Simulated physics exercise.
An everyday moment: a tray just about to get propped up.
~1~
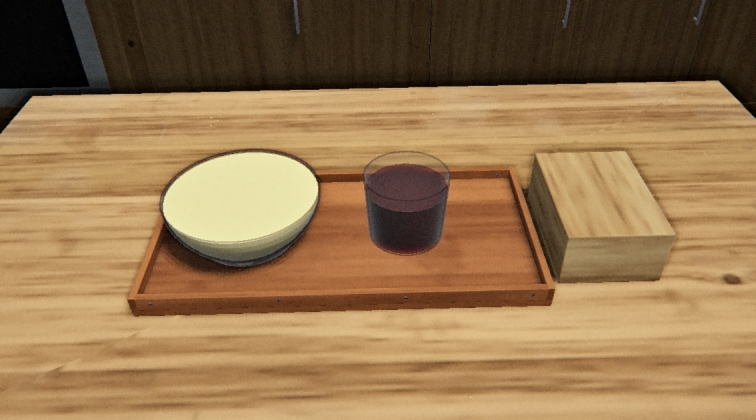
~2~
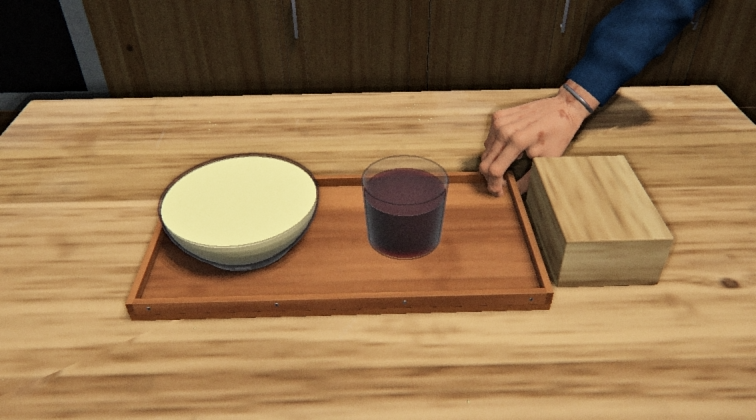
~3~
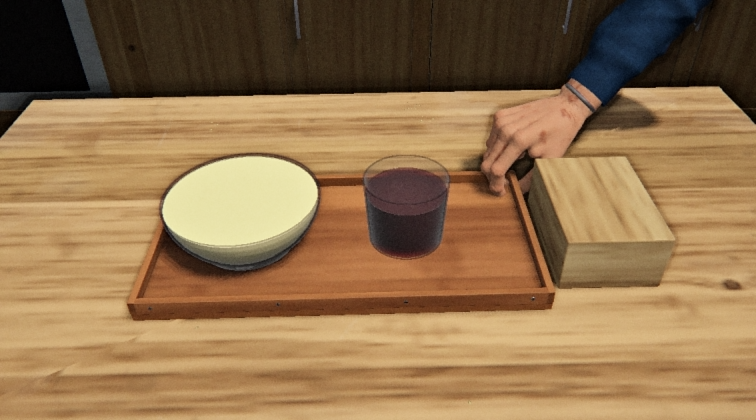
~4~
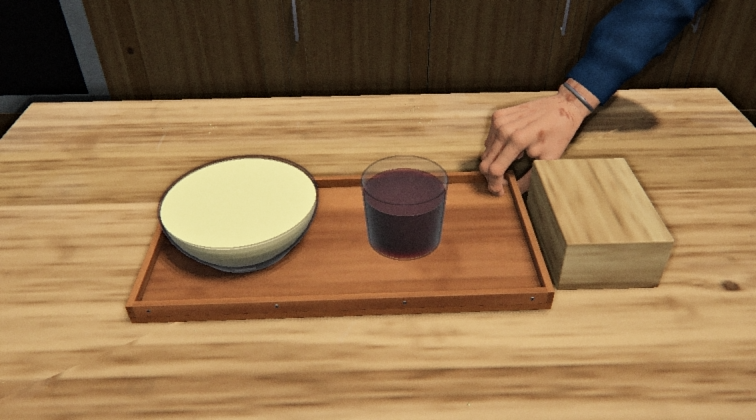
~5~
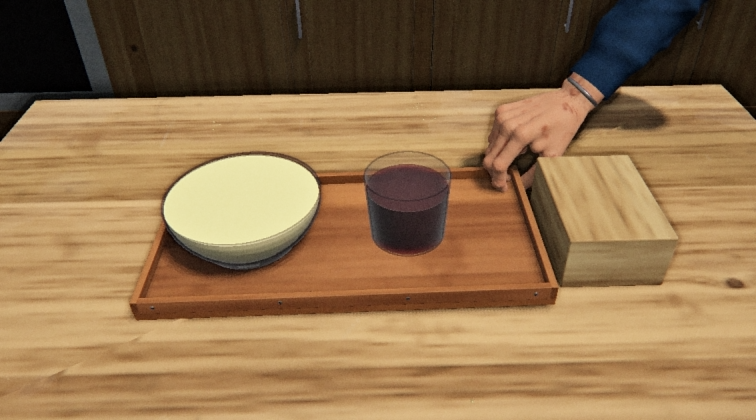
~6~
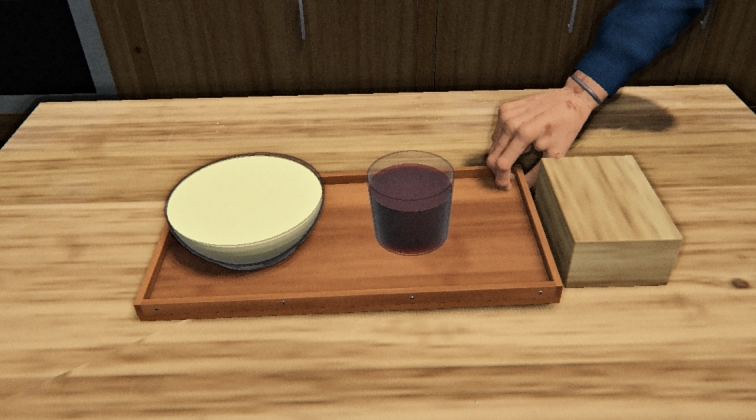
A hand reaching in and gripping the right end of a wooden tray holding a bowl and a glass, barely moving it.
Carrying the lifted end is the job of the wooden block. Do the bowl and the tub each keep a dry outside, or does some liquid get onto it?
My prediction: Bowl: It will fail to contain it, tub: It will contain it fully.
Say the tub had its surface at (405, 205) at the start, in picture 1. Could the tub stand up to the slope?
No loss.
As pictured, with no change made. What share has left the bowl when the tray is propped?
Something like 26 in a hundred.
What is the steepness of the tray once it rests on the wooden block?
The tilt comes out at about 10°.
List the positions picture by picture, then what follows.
In the first frame, the tray lies flat; bowl (245, 212) nearly full; tub (407, 203) about three quarters full; wooden block (615, 260).
In the second frame, a hand takes the end of the tray; bowl nearly full, surface at (240, 198); tub about three quarters full, surface at (405, 192).
In the third frame, the end has come up a little; bowl (244, 216) nearly full; tub (406, 207) about three quarters full.
In the fourth frame, slope near 1°; bowl nearly full, surface at (240, 200); tub about three quarters full, surface at (405, 191); wooden block (614, 267).
In the fifth frame, the tray slopes by about 1°; bowl (246, 215) nearly full; tub (407, 204) about three quarters full.
In the sixth frame, the end is rising; bowl nearly full, surface at (246, 198); tub about three quarters full, surface at (410, 187); wooden block (622, 265).
Soon after, the tray slopes by about 6°; bowl, some has gone over its rim; tub, nothing has left it.
Later, the tray slopes by about 11°; bowl, some has gone over its rim; tub, nothing has left it.
In the end, the tray slopes by about 10°, resting on the wooden block; bowl, some has gone over its rim; tub, nothing has left it.
